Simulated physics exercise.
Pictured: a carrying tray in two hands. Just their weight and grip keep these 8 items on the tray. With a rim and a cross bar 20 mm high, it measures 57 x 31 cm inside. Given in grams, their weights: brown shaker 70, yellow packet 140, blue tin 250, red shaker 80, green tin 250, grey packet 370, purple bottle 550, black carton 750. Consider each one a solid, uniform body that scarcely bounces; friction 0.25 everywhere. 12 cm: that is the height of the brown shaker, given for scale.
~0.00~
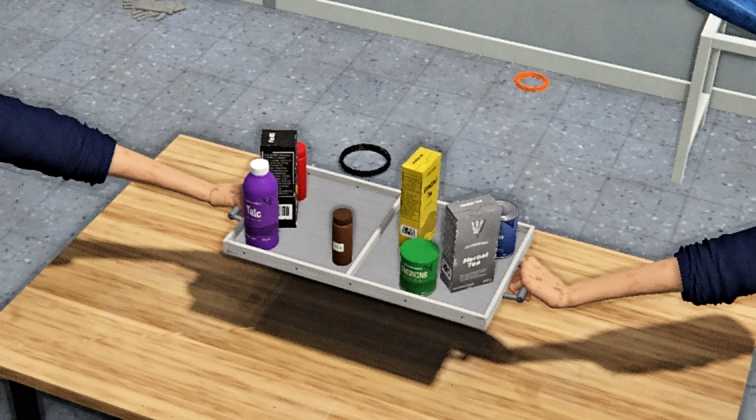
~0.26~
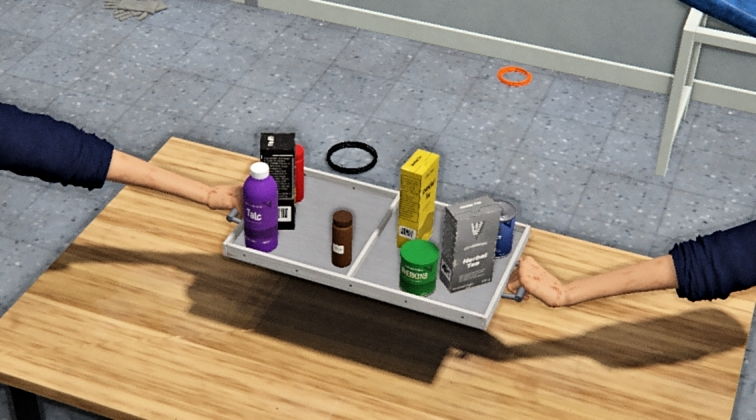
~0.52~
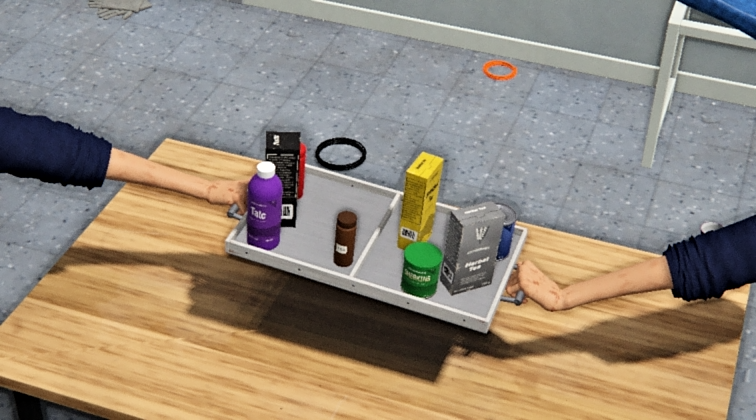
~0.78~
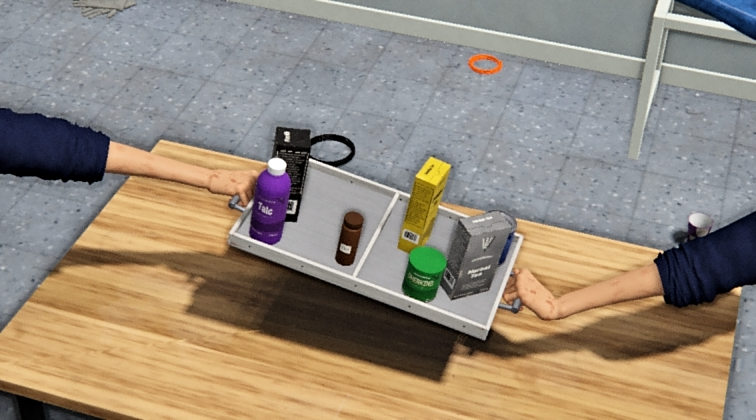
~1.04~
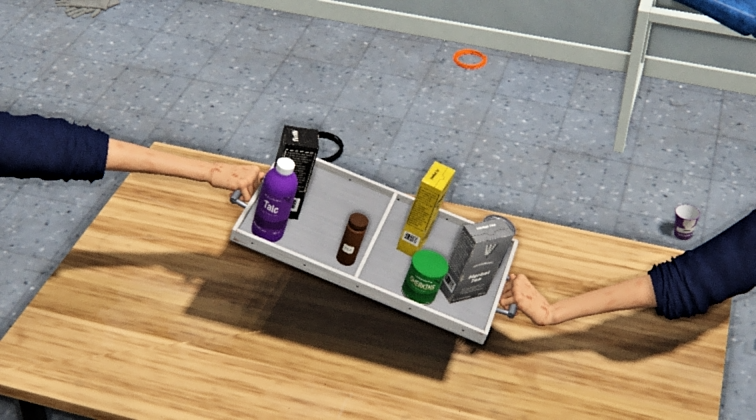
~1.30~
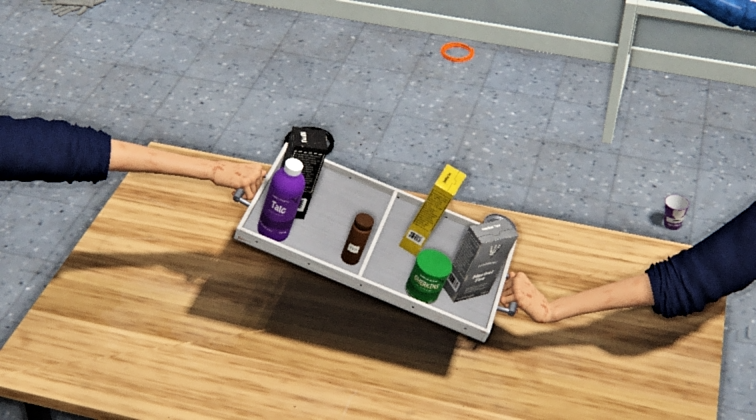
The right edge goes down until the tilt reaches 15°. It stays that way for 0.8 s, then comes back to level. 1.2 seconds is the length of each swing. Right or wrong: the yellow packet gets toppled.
Right.
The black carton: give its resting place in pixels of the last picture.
Roughly at (359, 198) in the last picture.
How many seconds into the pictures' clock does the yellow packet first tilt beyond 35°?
At about 1.5 s.
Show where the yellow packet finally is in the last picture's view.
At roughly (487, 242).
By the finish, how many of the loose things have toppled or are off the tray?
My answer is 2.
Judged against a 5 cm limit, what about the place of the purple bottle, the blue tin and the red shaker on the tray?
Purple bottle: Is displaced; blue tin: Remains in place; red shaker: Is displaced.
After 1.60 s, tray at 15°, right edge down; yellow packet 53° off its base near (464, 231); grey packet 11° off its base; black carton moved 4 cm.
After 2.00 s, tray at 15°, right edge down; grey packet now off the tray; yellow packet on its side near (479, 262); black carton moved 11 cm.
After 2.10 s, tray at 15°, right edge down; yellow packet on its side near (485, 264); black carton moved 13 cm; purple bottle moved 10 cm.
After 2.50 s, tray at 12°, right edge down; yellow packet on its side near (488, 259); black carton moved 18 cm; purple bottle moved 14 cm.
In the end (3.8 s), off the tray and tipped over, grey packet; toppled on the tray, yellow packet; not toppled but over 5 cm from the start, red shaker, green tin, purple bottle and black carton; the other 2 under 5 cm from the start. In the last view, yellow packet near (487, 242).
